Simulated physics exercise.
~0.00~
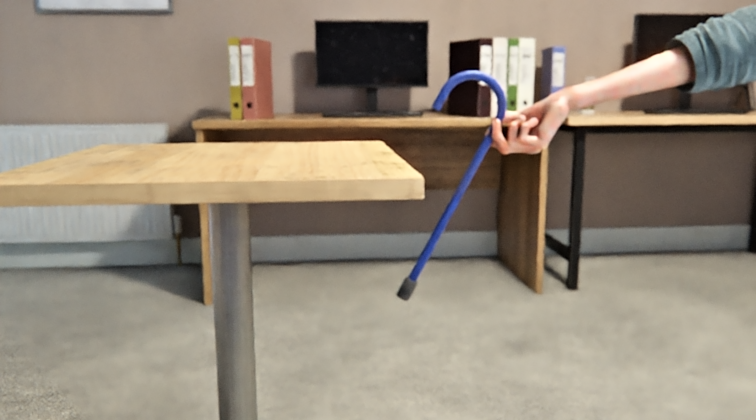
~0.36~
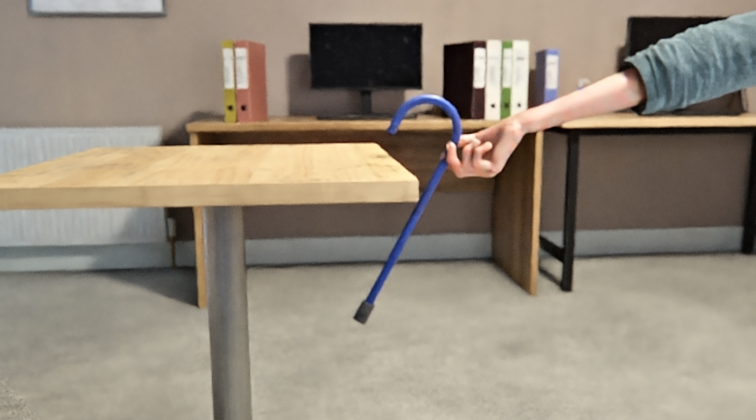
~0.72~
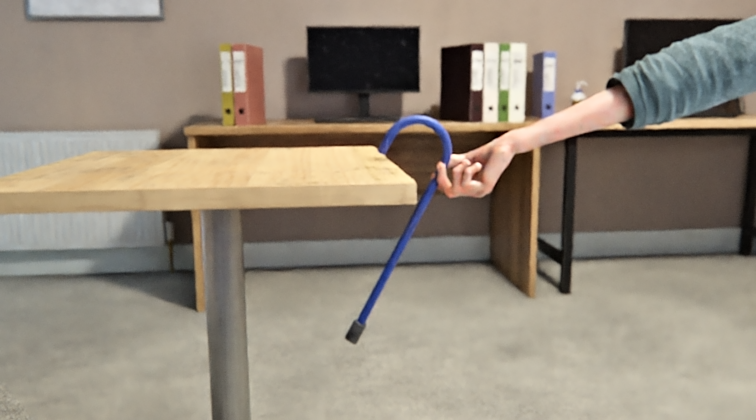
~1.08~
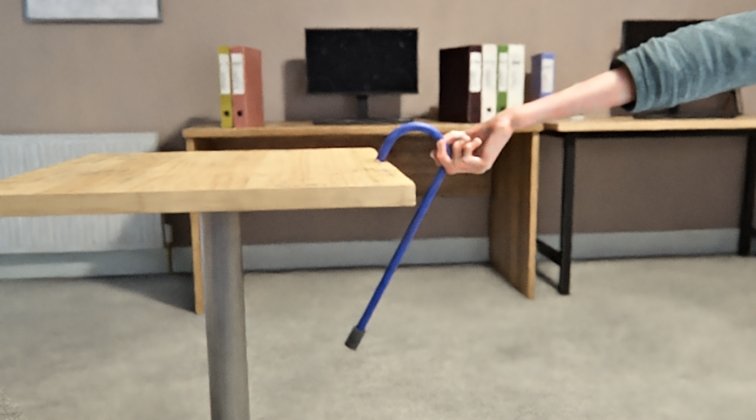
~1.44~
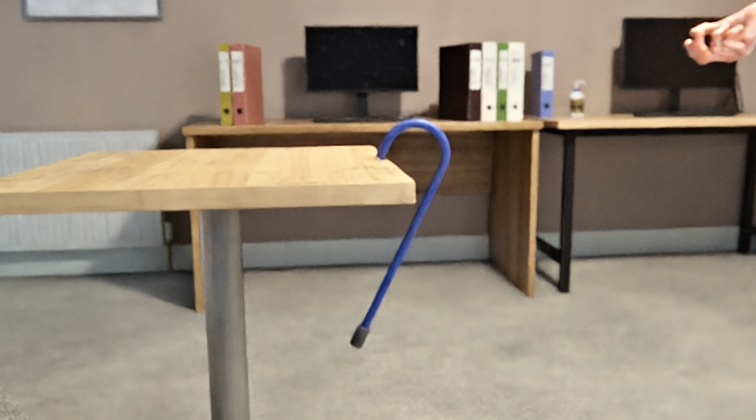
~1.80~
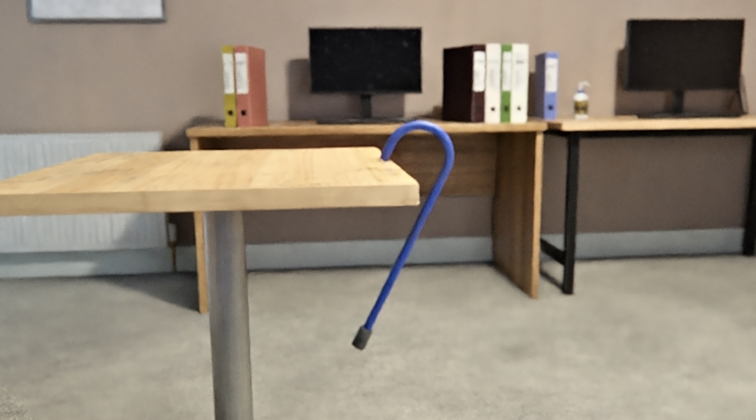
The footage shows a hand moving a blue cane left and down to a wooden table's edge, hooking its curved handle there, then letting go and withdrawing to the right. The cane stays hanging from the edge, its shaft slanting down to the left.
